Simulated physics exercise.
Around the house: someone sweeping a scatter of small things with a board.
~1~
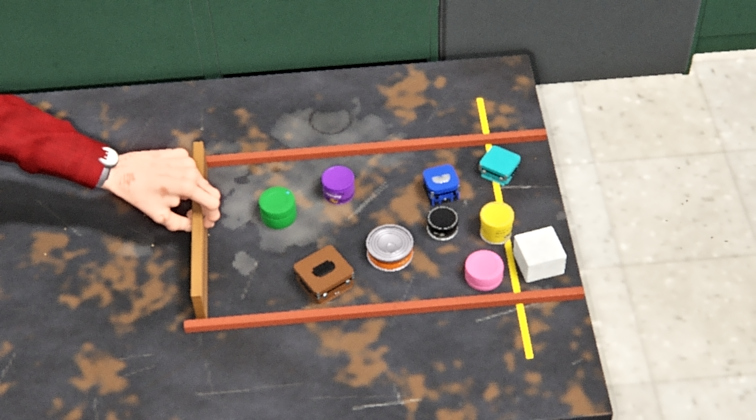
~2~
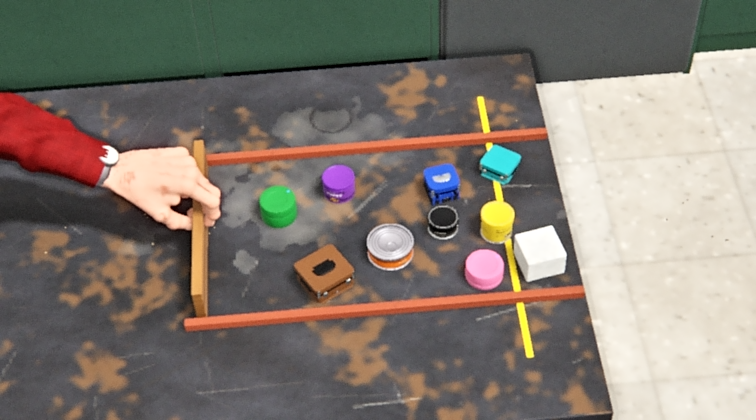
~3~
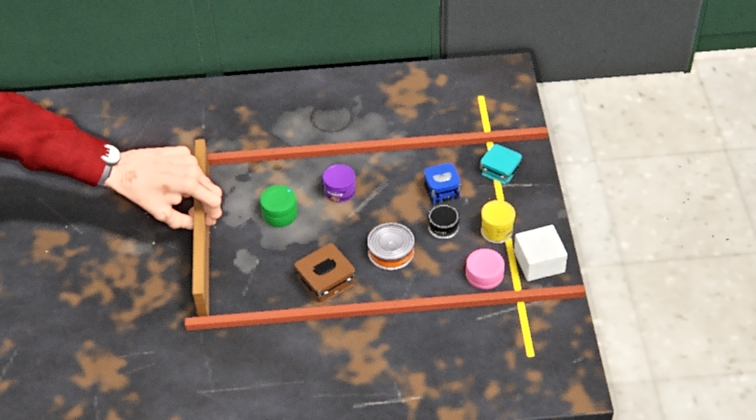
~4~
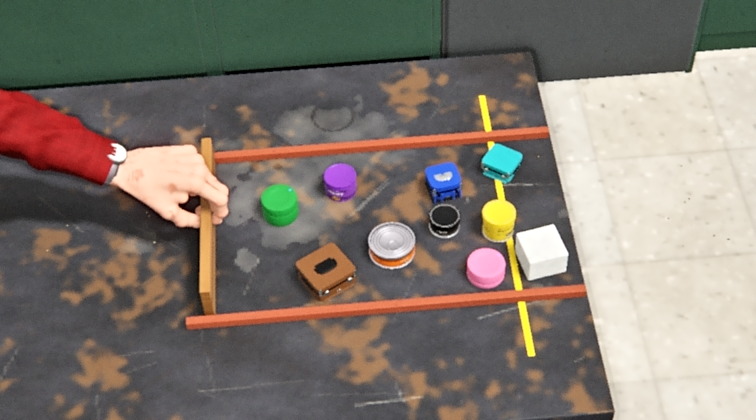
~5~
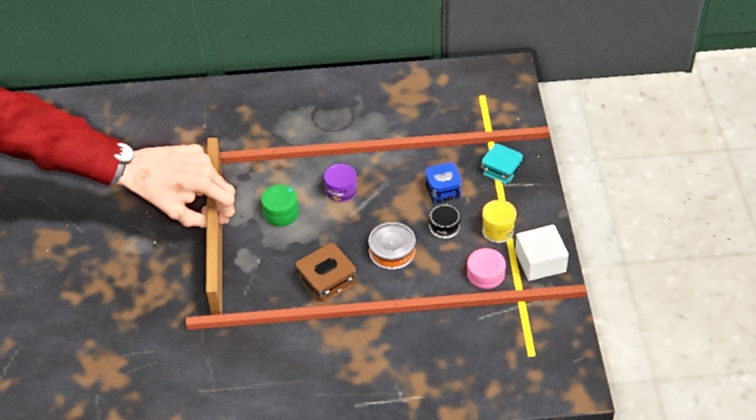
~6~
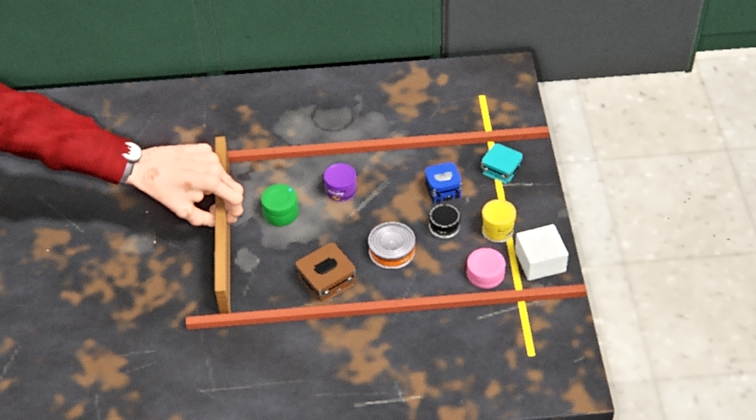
Hand in a red sleeve sliding a wooden board slightly right between two red strips, the scattered small containers staying still.
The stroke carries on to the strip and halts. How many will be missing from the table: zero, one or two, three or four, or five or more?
As it turns out, the number that fall off is one or two.
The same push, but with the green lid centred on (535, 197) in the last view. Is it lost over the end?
The green lid remains up.
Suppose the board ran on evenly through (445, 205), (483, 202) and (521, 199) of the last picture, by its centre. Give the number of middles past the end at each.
Past the end: 0, 1 and 4.
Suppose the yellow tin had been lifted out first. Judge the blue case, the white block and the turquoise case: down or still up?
The blue case is kept; the white block tumbles off; the turquoise case is kept.
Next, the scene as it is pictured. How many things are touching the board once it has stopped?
In contact: 4.
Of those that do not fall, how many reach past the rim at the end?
3 of them.
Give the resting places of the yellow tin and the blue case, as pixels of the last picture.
Near (567, 219) and (534, 166).
A little later, none off yet; white block at rest near (541, 252); turquoise case at rest near (502, 164); yellow tin at rest near (499, 222).
When it is over, the number that fall off is one or two; down, white block.
